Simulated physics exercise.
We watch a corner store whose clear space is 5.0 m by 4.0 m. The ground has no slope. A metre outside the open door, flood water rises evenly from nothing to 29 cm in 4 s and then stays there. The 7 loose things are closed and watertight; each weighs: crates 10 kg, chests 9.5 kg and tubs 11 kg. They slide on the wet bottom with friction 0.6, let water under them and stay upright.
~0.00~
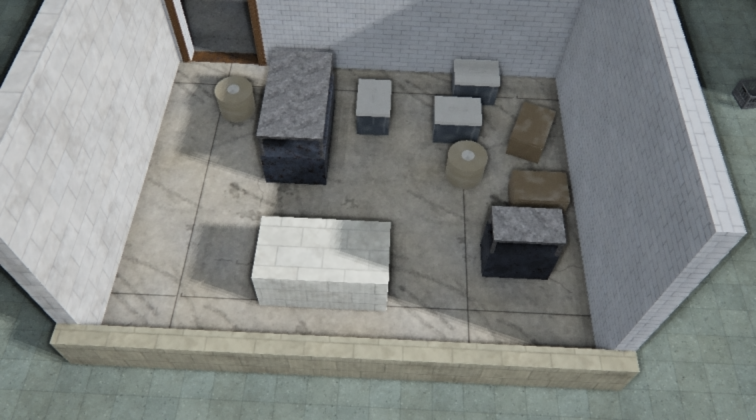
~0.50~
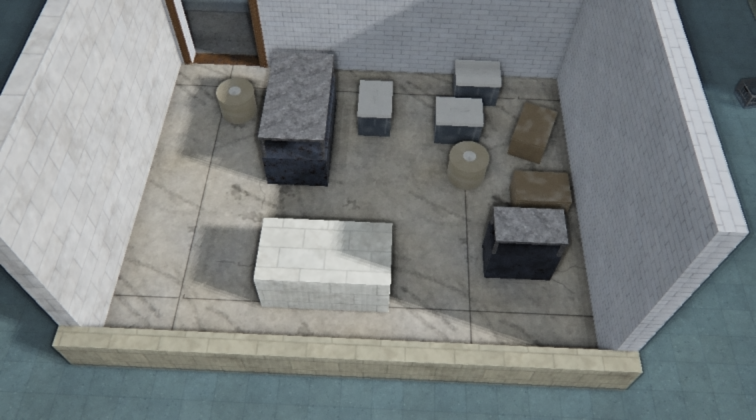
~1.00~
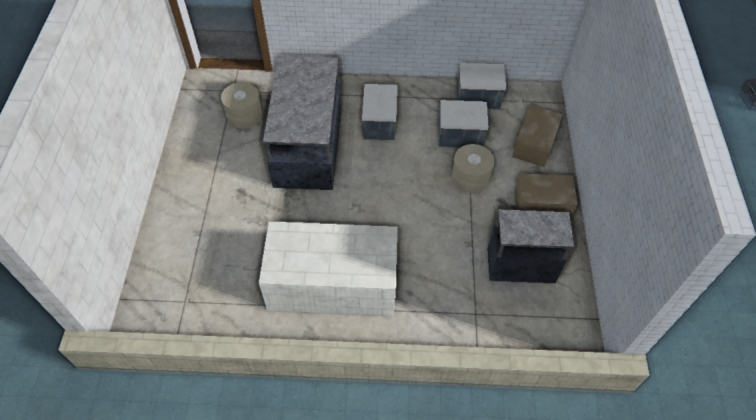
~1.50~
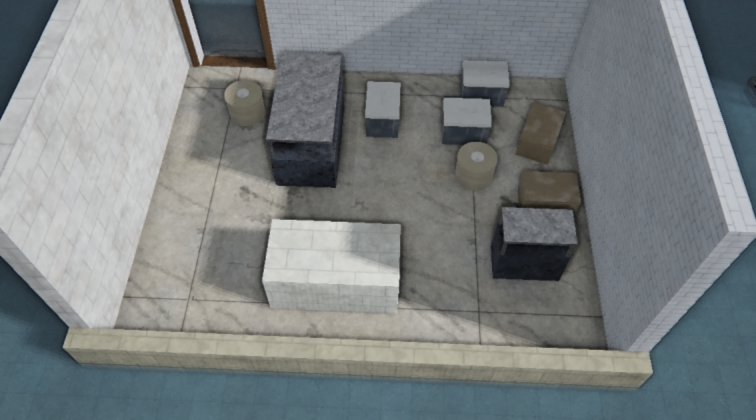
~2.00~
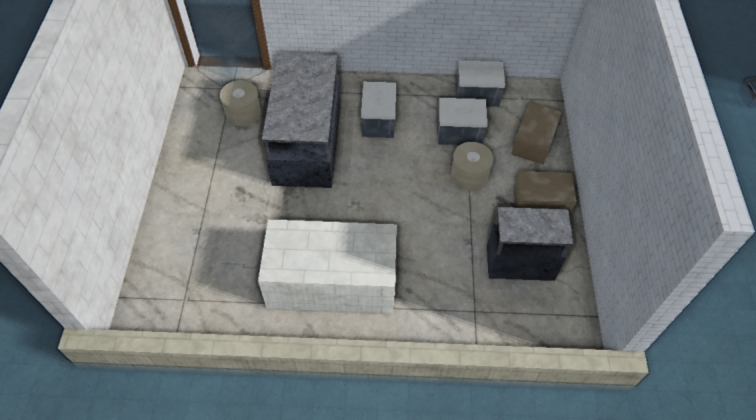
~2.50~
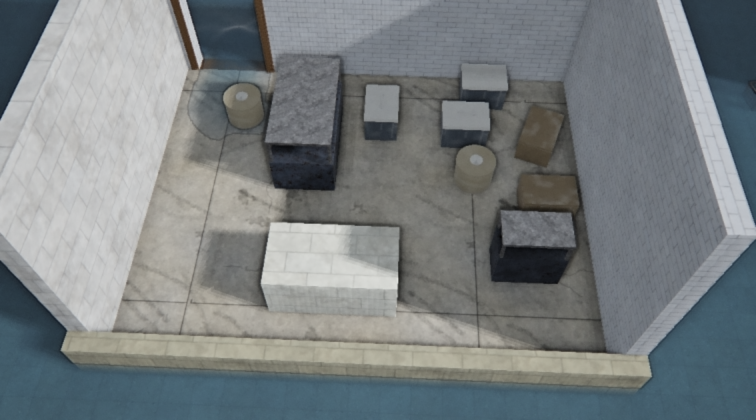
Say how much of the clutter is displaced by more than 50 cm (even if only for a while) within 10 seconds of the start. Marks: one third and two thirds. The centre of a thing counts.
That comes to less than a third.
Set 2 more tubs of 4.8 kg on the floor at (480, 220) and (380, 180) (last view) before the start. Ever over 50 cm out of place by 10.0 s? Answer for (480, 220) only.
It is less.
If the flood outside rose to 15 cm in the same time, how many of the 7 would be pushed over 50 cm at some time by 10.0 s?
In that case 1 of them.
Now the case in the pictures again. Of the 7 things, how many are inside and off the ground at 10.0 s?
At that moment 1.
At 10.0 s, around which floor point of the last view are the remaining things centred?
Around (486, 165).
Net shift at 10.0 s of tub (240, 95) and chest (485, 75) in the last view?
In that order: 450 cm, 0 cm.
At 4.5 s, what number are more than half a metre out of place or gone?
I count 1.
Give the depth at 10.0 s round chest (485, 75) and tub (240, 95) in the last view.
About 3 and 13 cm.
After 3.5 s 0 of 7 are over 50 cm from their spots; 0 afloat.
After 4.5 s 1 of 7 are over 50 cm from their spots; 0 afloat.
After 7.0 s 1 of 7 are over 50 cm from their spots; 1 afloat.
After 10.0 s 1 of 7 are over 50 cm from their spots, and 1 have been at some point; 1 afloat.
